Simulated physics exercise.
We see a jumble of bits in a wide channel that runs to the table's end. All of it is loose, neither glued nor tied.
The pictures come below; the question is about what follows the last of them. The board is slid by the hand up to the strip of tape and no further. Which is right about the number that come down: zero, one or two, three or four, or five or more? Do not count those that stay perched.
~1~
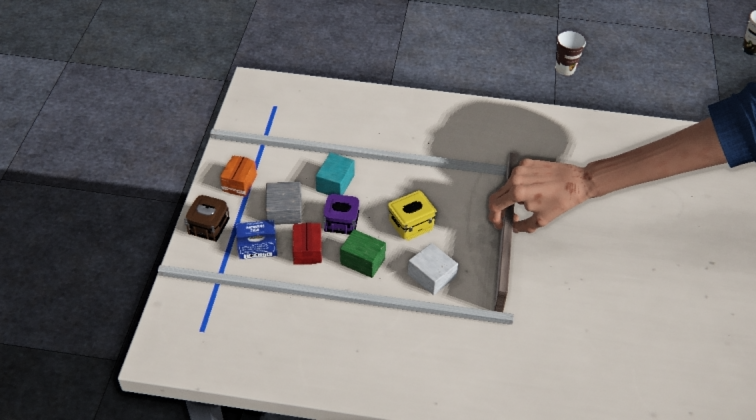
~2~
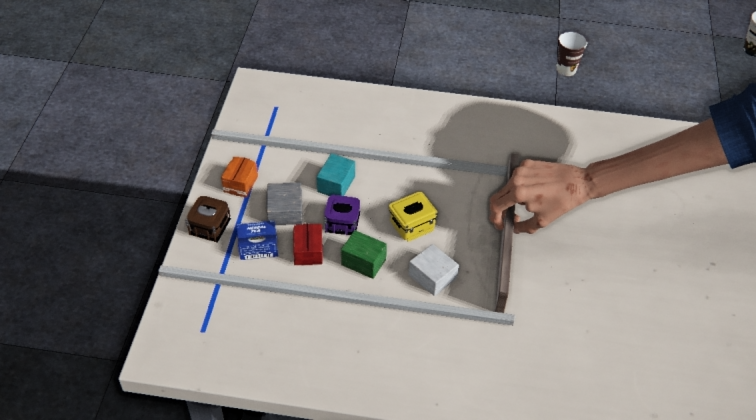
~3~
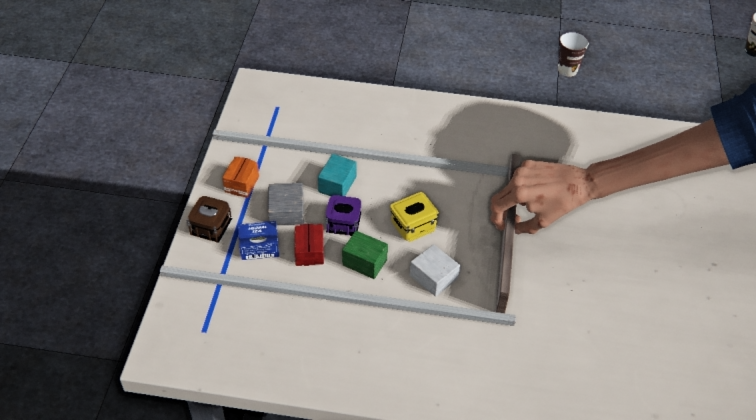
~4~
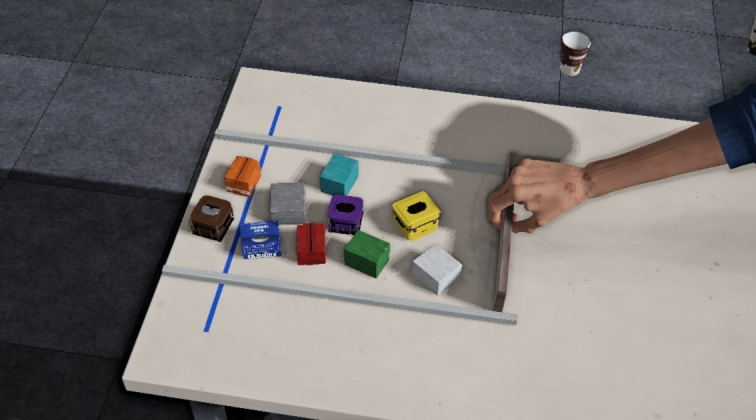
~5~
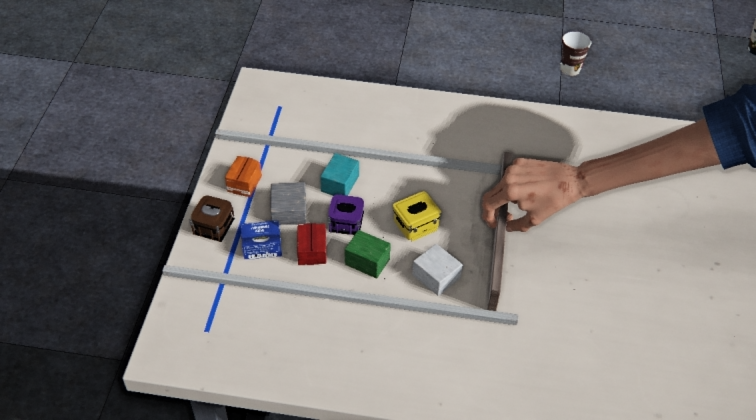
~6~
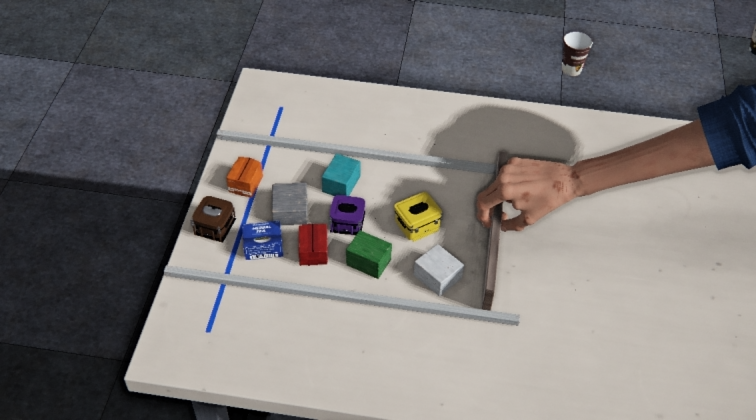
The right one is three or four.
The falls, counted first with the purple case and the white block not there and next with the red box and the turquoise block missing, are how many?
Result: 2, then 2.
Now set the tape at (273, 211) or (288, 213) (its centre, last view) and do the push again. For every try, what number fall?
First try 3, second try 2.
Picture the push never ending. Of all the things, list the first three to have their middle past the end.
Order, earliest first: Brown case, blue box, grey block.
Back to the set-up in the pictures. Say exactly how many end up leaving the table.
The answer: 4 exactly.
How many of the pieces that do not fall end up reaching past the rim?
Count: 3.
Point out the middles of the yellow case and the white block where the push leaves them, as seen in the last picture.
The first near (234, 185), the second near (214, 251).
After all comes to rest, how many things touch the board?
The count comes out at 3.
Soon after, none off yet; brown case at rest near (214, 219); orange box at rest near (245, 177); blue box at rest near (263, 240).
After that, none off yet; brown case tilting well over near (170, 208); orange box displaced a little near (231, 172); blue box displaced well along near (199, 223).
In the end, the number that fall off is three or four; gone, red box, grey block, blue box and brown case.
